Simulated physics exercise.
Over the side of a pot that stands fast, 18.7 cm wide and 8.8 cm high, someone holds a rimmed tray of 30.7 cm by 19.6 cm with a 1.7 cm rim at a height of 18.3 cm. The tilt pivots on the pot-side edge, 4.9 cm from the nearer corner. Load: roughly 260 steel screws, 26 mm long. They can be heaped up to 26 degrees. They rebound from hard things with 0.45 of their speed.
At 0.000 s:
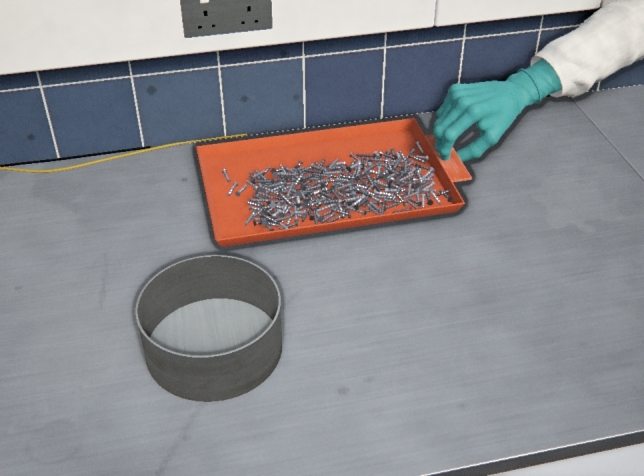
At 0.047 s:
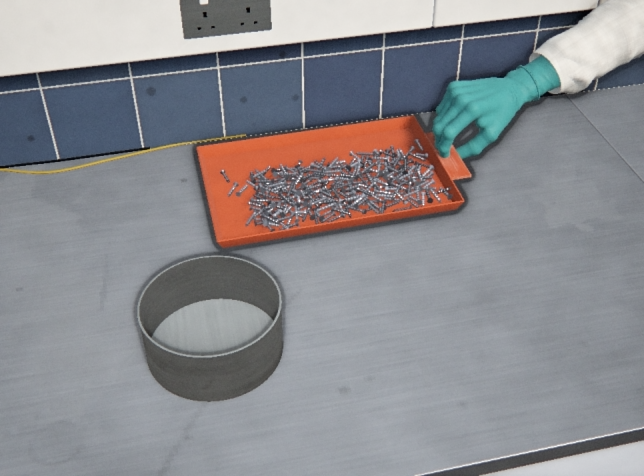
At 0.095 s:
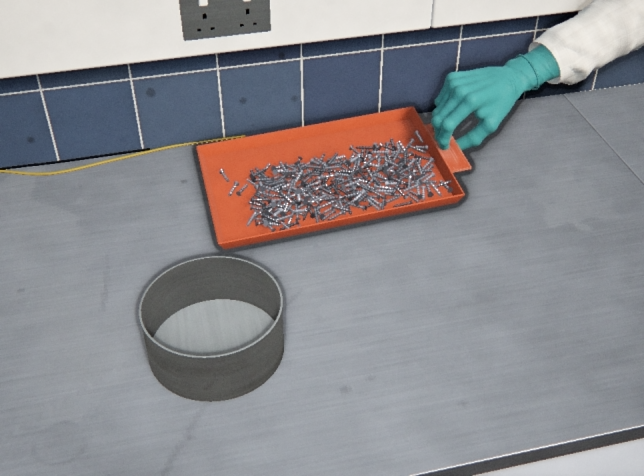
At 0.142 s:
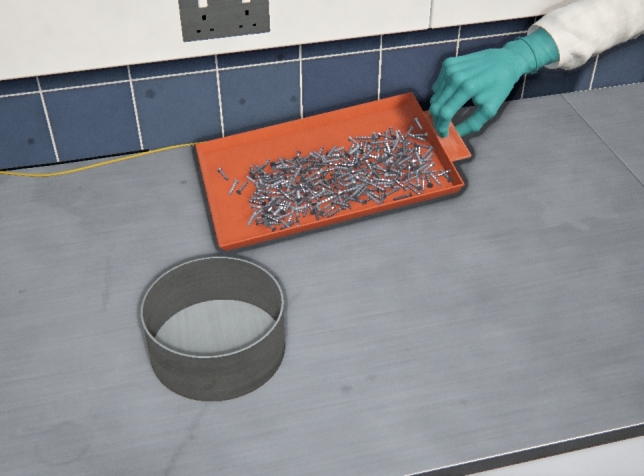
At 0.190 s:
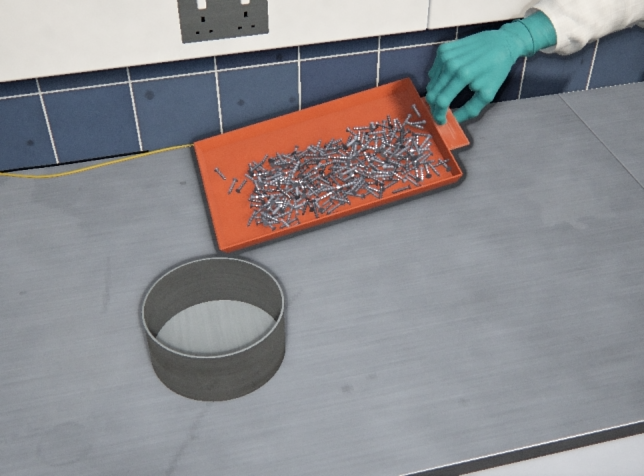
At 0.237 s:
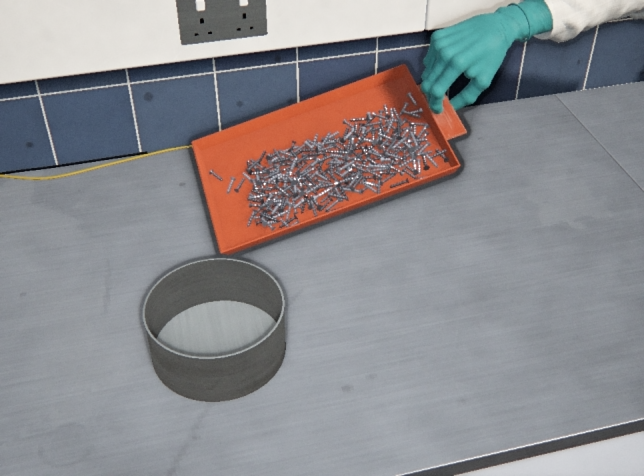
At first, an orange tray of small steel screws lies nearly level behind a dark round pot on a grey worktop, a teal-gloved hand gripping its right end. The hand then raises that end, slowly and then faster, tilting the tray down toward the left while the screws barely shift.
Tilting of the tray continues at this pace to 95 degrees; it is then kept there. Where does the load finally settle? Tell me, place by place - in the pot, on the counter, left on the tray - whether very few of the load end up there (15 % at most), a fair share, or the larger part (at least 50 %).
Pot - the larger part, counter - very few, tray - very few.
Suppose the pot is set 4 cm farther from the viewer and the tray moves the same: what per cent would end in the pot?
In that setup it would come to near 80 per cent.
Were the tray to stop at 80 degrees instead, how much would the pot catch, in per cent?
Near 100 %, then.
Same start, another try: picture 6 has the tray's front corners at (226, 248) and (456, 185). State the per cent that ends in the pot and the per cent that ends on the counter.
Pot: 75, counter: 25.
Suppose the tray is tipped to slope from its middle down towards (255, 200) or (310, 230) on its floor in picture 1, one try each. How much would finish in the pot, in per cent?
That would be close to 50 per cent, then close to 50 per cent.
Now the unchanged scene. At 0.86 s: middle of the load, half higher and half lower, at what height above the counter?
Some 6 cm.
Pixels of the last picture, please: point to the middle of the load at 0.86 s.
My estimate is roughly (198, 334).
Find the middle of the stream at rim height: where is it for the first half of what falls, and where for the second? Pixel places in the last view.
Around (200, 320), then around (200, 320).
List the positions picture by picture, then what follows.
Tray tilt 0 degrees, front corners at (221, 236) and (458, 201); middle of the pieces at (342, 185); pot at (209, 303), in the first frame.
Tray tilt 1 degrees, front corners at (222, 237) and (457, 199); middle of the pieces at (342, 184), in the second frame.
Tray tilt 4 degrees, front corners at (223, 239) and (458, 192), lowest corner left front; middle of the pieces at (342, 180), in the third frame.
Tray tilt 8 degrees, front corners at (224, 241) and (457, 182), lowest corner left front; middle of the pieces at (341, 174), in the fourth frame.
Tray tilt 13 degrees, front corners at (224, 244) and (455, 172), lowest corner left front; middle of the pieces at (339, 168), in the fifth frame.
Tray tilt 18 degrees, front corners at (225, 247) and (453, 164), lowest corner left front; middle of the pieces at (337, 163); pot at (214, 305). Its pace works out near 100 degrees a second, in the sixth frame.
Then, at 0.61 s, tilt 55 degrees; the tray holds 100 %, the pot 0 %.
Then, at 0.86 s, tilt 80 degrees; the tray holds 10 %, the pot 65 %.
After 1.22 s, tilt 95 degrees; the tray holds 0 %, the pot 100 %.
At rest (1.6 s), pot 100 %, counter 0 %, tray 0 %.
